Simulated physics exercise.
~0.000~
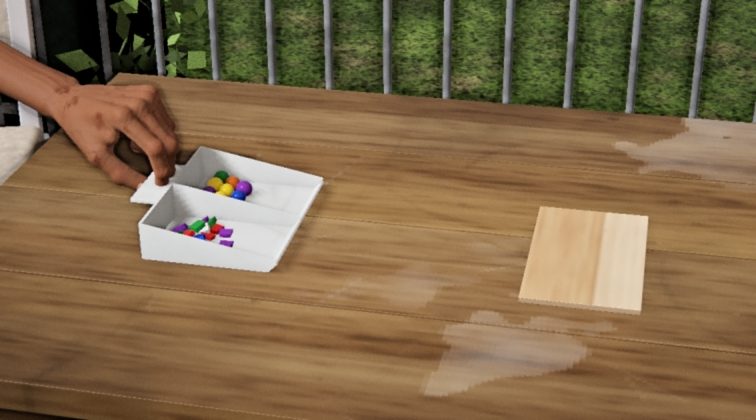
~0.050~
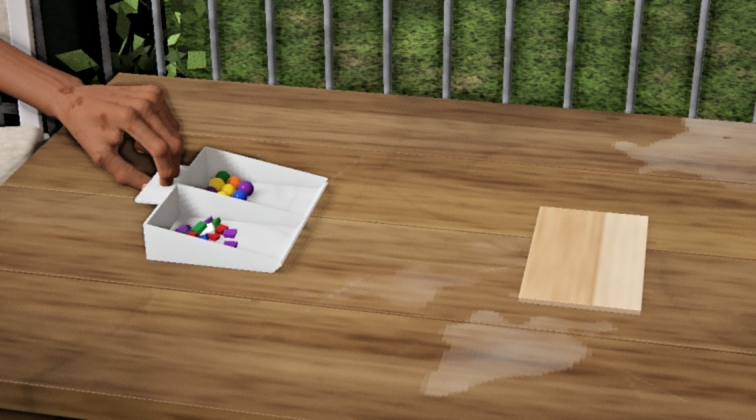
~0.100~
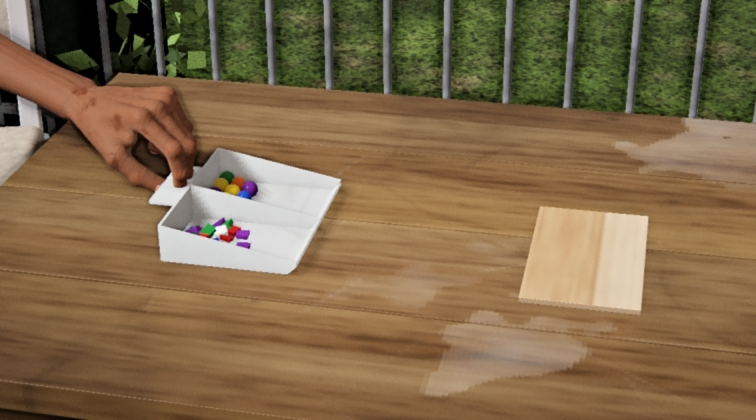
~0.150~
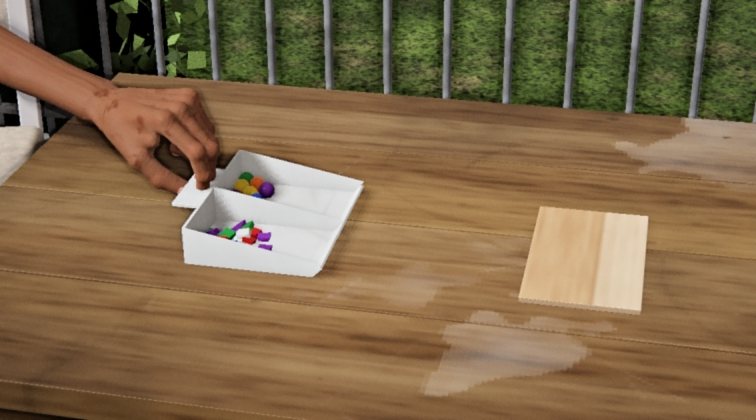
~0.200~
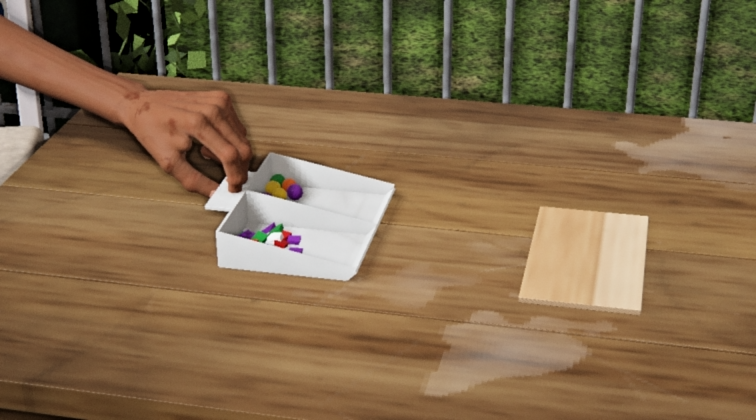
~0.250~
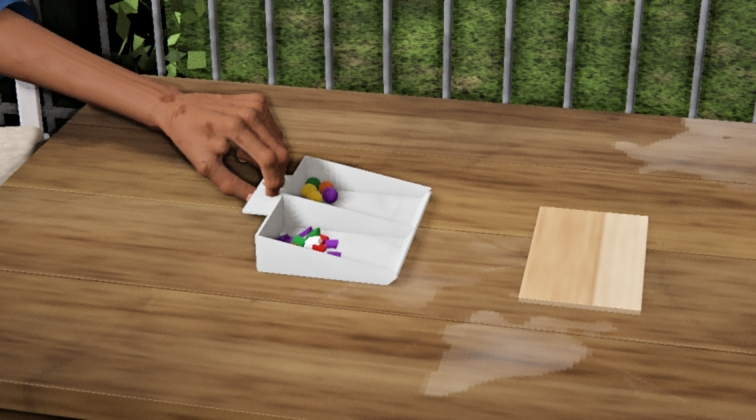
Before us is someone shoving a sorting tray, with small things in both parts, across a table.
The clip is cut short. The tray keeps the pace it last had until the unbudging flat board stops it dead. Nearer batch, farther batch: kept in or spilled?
Nearer batch: Kept in; farther batch: Some spilled.
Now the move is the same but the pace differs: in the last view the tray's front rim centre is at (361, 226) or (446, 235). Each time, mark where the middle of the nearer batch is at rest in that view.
Near (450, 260) in the first try and near (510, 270) in the second.
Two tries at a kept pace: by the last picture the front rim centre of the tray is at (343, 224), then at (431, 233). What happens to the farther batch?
Okay, first it keeps all its pieces in, and then it loses some out the front.
Around 0.33 s, tray still sliding, front rim near (467, 237); nearer batch all inside; farther batch all inside.
Around 0.52 s, tray stopped at the flat board; nearer batch all inside, moved towards the front rim; farther batch all inside, moved towards the front rim.
Around 0.73 s, tray stopped at the flat board; nearer batch all inside, moved towards the front rim; farther batch about half out of the tray.
Finally (1.5 s), tray stopped at the flat board; nearer batch all inside, moved towards the front rim; farther batch about half out of the tray.
